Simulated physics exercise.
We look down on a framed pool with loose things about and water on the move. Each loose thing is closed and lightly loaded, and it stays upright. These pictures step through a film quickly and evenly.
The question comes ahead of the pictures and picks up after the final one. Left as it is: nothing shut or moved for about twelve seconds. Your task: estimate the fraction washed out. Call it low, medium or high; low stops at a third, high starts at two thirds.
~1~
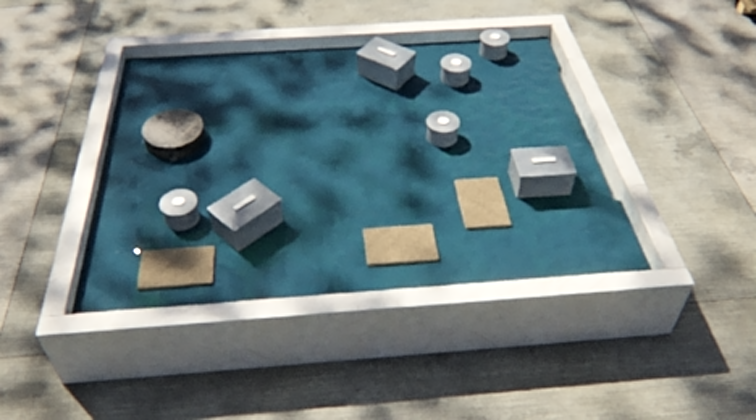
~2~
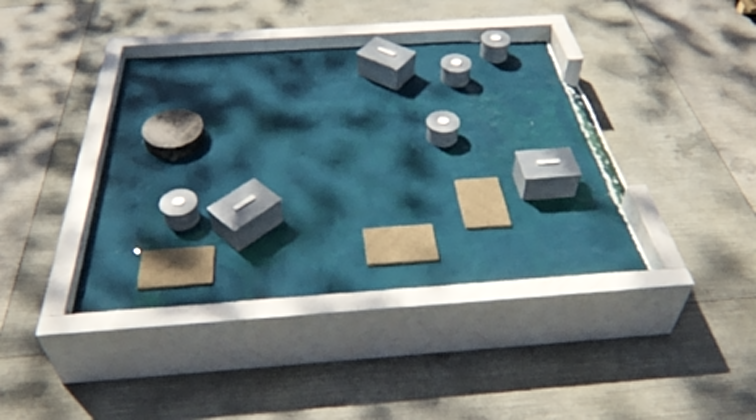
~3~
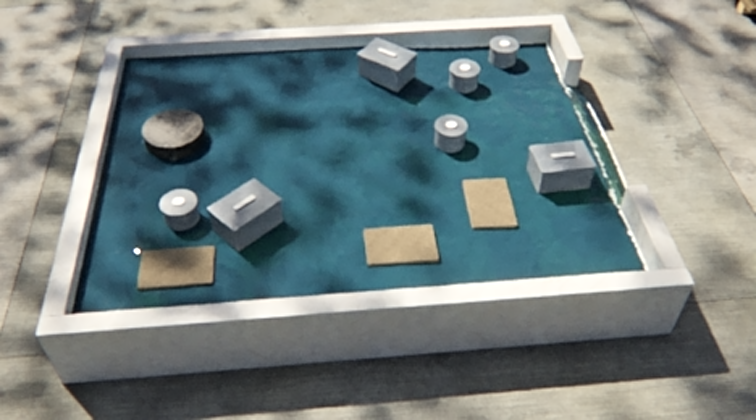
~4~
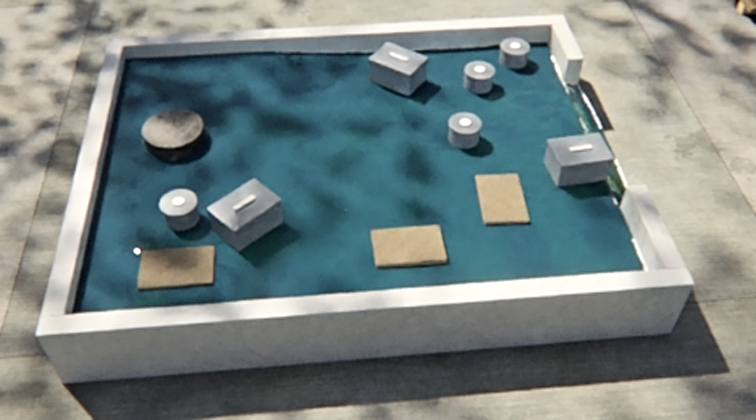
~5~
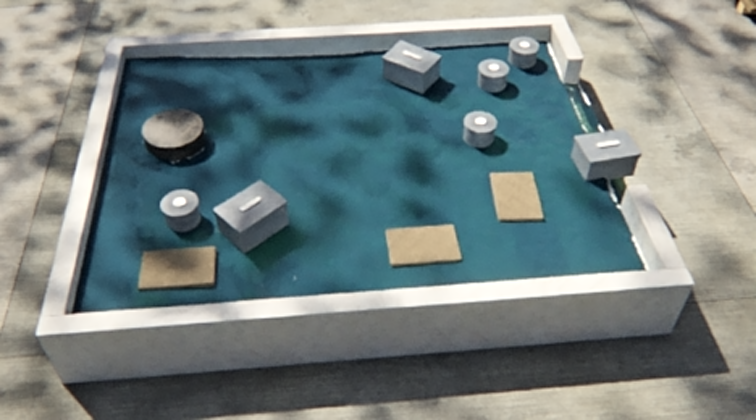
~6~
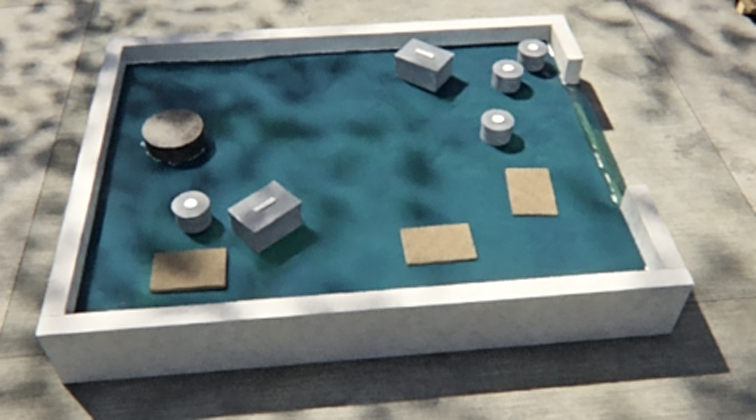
High.
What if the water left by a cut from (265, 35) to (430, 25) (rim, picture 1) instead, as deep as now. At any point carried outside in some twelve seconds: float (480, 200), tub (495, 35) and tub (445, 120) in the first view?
Object by object: Never exits, drifts out, drifts out.
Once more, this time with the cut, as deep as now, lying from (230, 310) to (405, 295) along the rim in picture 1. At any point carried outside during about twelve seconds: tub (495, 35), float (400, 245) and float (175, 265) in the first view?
As listed: Still in, yes, washed out.
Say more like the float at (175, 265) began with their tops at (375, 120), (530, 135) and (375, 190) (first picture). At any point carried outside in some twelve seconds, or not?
Summary in sequence: Exits at some point, exits at some point, exits at some point.
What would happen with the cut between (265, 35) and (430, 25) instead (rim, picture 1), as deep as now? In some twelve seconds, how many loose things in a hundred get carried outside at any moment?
Close to 40 %, I think.
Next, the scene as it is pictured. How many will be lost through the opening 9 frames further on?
Count: 5.
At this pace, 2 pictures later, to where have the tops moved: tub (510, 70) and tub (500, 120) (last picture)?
Approximately (543, 76) for one and (535, 118) for the other.
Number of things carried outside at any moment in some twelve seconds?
You get 7.
A moment on, 1 of 10 are out; 9 afloat.
Next, 5 of 10 are out; 5 afloat.
Later, 6 of 10 are out; 4 afloat.
In the end, 7 of 10 are out; 3 afloat.
